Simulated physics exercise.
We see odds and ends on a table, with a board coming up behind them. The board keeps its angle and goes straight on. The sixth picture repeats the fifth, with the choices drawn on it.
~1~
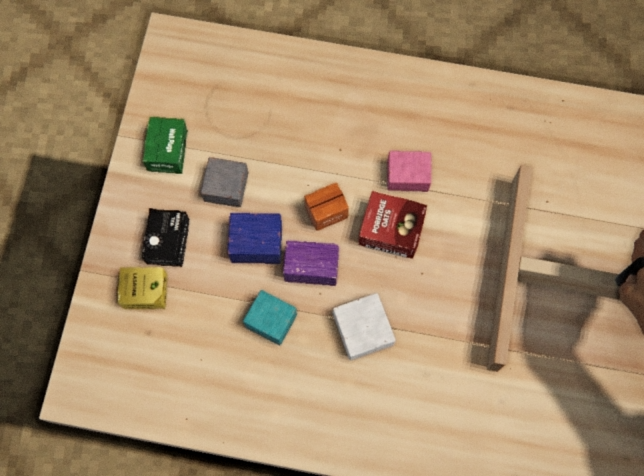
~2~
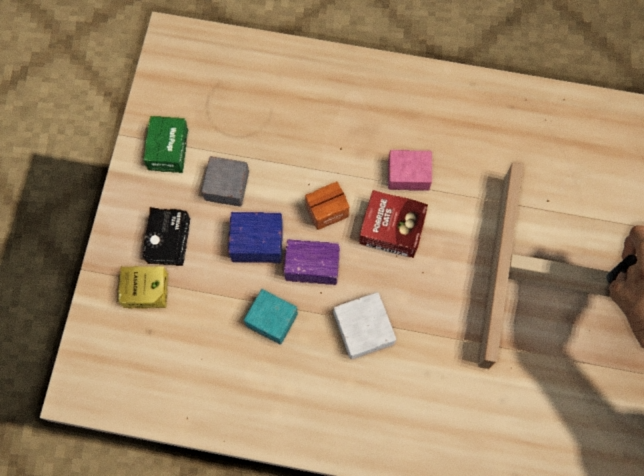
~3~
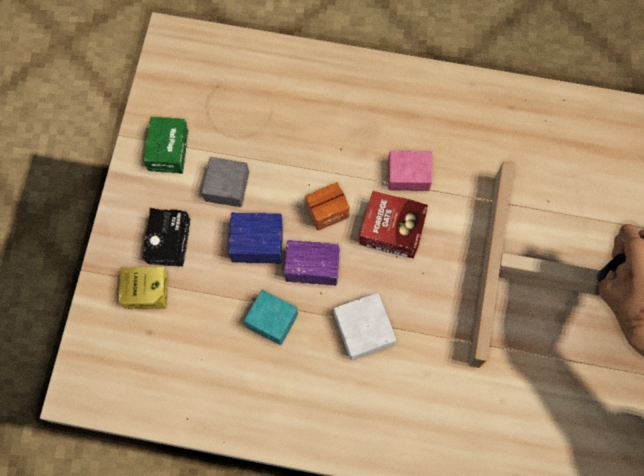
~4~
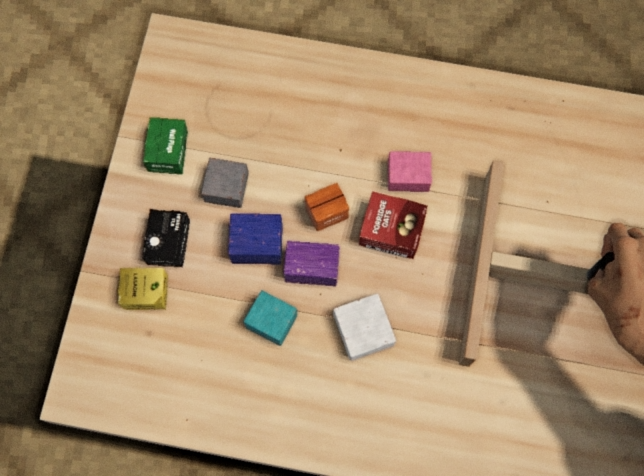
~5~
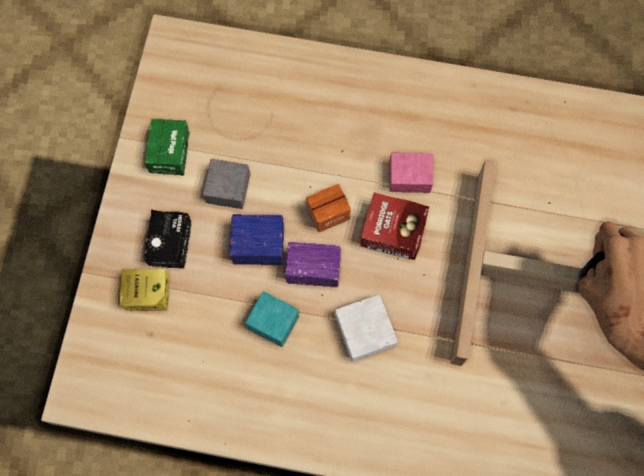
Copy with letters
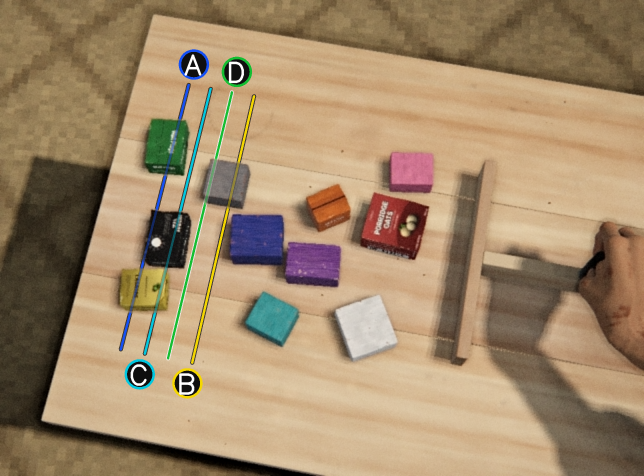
A hand slides a wooden board slowly left toward scattered colourful blocks and packets, which stay still.
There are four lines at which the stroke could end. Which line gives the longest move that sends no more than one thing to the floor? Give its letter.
B.
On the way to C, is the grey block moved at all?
By then, yes.
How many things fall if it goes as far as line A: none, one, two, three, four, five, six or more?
By then, six or more.
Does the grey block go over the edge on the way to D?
By then, yes.
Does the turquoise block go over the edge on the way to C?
By then, no.
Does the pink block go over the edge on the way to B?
By then, no.
On the marked copy, A at (156, 211); B at (225, 223); C at (179, 215); D at (201, 219).
Taking B. A third of the way, board (386, 239); pink block (371, 164); white block (338, 314).
Two thirds of the way, board (295, 223); green box (158, 144); black packet (161, 241).
When it is over, board (226, 211); black packet (94, 229); green box (130, 127); none fallen.
As for the rest, A drops seven; C drops four; D drops three.
